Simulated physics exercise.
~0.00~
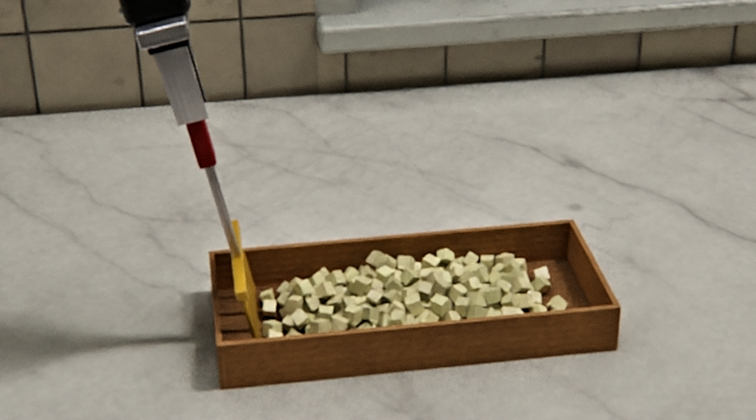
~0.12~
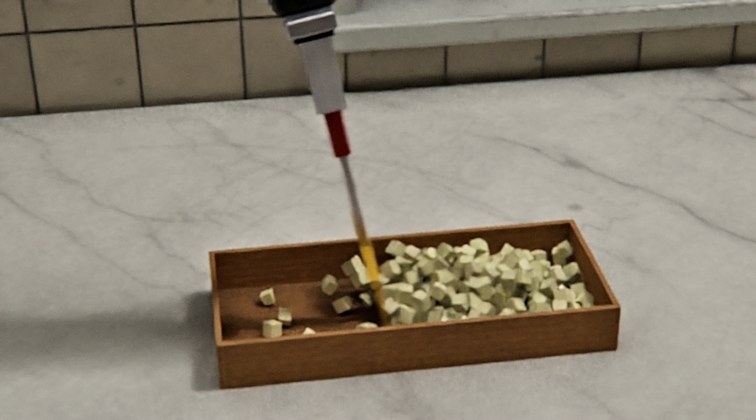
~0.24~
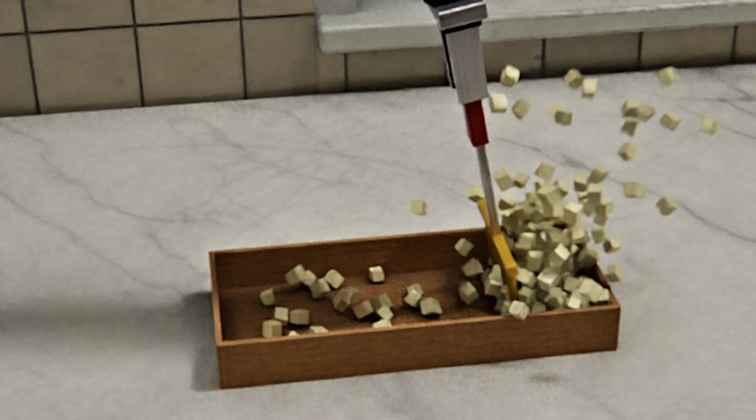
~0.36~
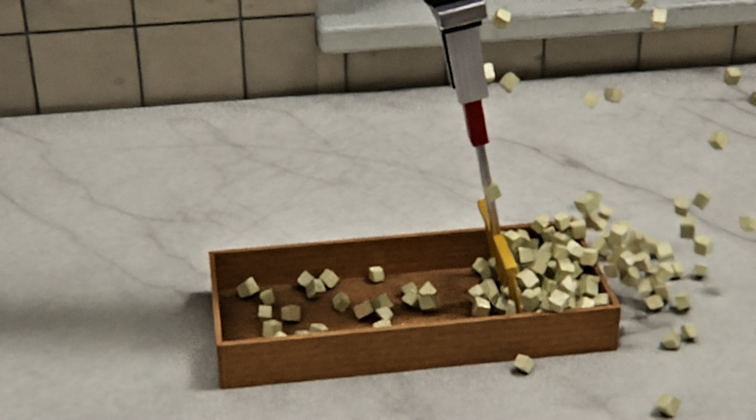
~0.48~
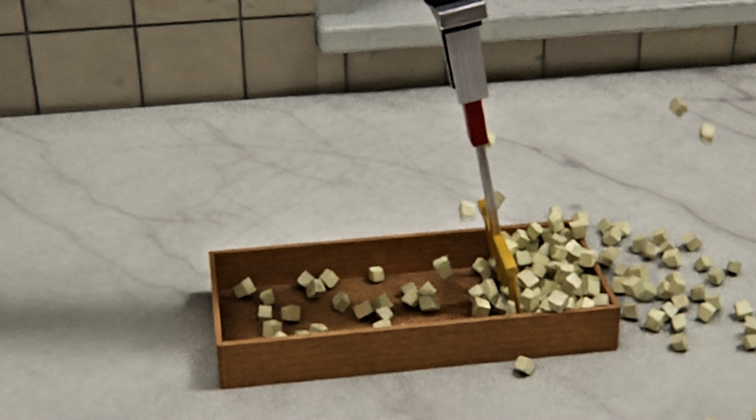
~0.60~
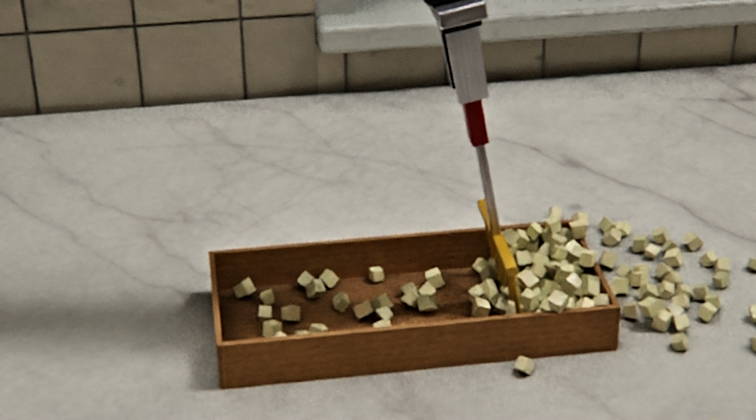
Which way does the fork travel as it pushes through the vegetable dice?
The fork travels to the right along the tray, pushing the dice ahead of it.
